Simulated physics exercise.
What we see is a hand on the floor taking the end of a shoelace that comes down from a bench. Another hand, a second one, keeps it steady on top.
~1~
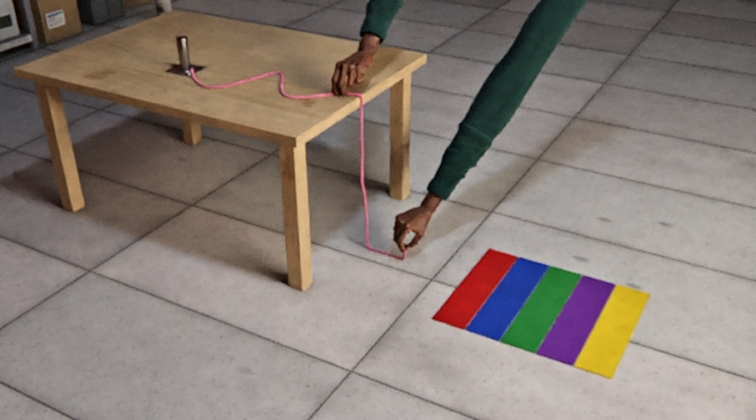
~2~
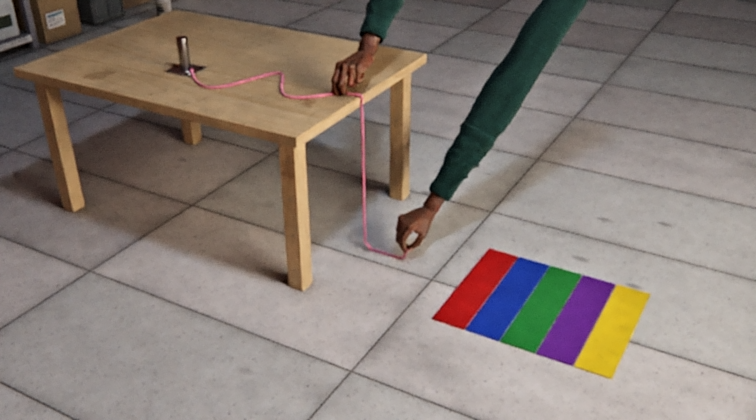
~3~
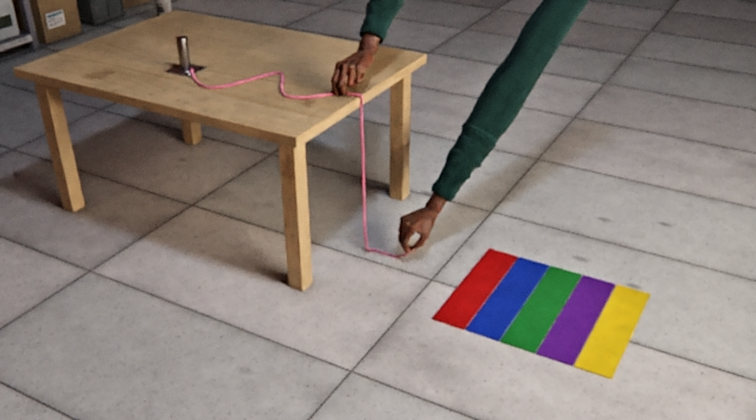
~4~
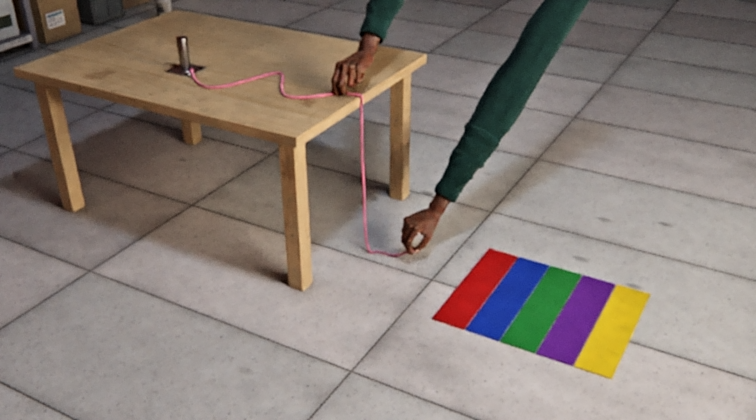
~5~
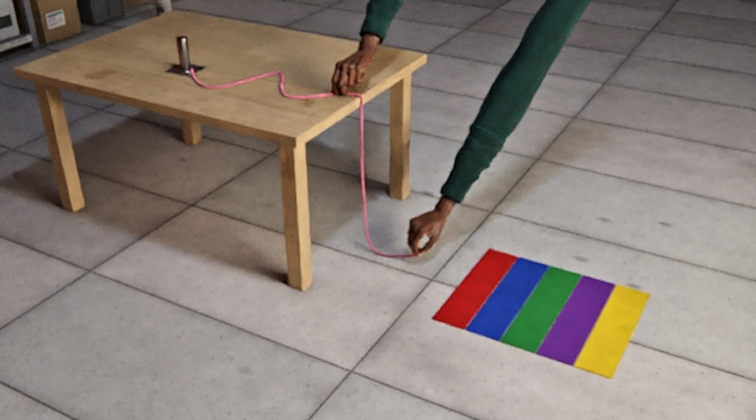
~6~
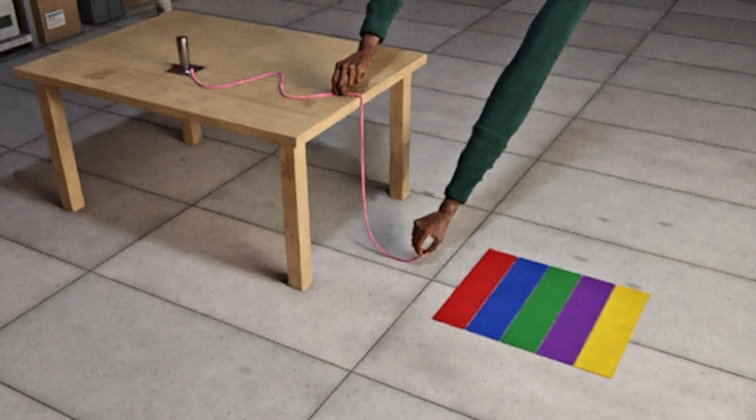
The clip opens on a pink shoelace running from a small post across a wooden bench and down to the floor, one hand steadying it on top while another holds its end. The lower hand slowly draws the end slightly right, toward floor stripes of red, blue, green, purple and yellow.
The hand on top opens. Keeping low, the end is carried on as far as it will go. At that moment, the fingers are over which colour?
Over the yellow one.
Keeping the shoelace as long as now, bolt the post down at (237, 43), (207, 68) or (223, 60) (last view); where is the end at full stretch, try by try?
In pixels, the answers are (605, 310), (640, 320) and (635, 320).
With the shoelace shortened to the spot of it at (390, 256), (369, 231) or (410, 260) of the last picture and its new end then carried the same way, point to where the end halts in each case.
(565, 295), (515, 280), (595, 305).
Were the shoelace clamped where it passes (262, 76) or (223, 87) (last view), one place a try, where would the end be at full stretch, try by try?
First try close to (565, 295), second close to (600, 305).
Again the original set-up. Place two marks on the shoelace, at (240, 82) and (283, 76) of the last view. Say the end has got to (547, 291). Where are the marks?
The first one ends up at (268, 82) and the second one at (317, 91).
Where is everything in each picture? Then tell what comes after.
The first picture shows end (405, 249); red (459, 310); blue (492, 321); green (527, 332); purple (563, 344); yellow (601, 356).
The second picture shows end (407, 250); shoelace through (198, 83) (262, 76) (283, 94) (356, 95) (363, 167) (365, 234).
The third picture shows end (410, 250).
The fourth picture shows end (413, 251); shoelace through (198, 83) (262, 76) (283, 94) (356, 95) (363, 167) (366, 235).
The fifth picture shows end (419, 253).
The sixth picture shows end (423, 254); shoelace through (198, 83) (262, 76) (283, 94) (356, 95) (363, 167) (370, 235).
Soon after, end near (548, 291); over green.
After that, end near (591, 304); over purple.
At the stop, end near (619, 313); over yellow. The end stops over the yellow strip.
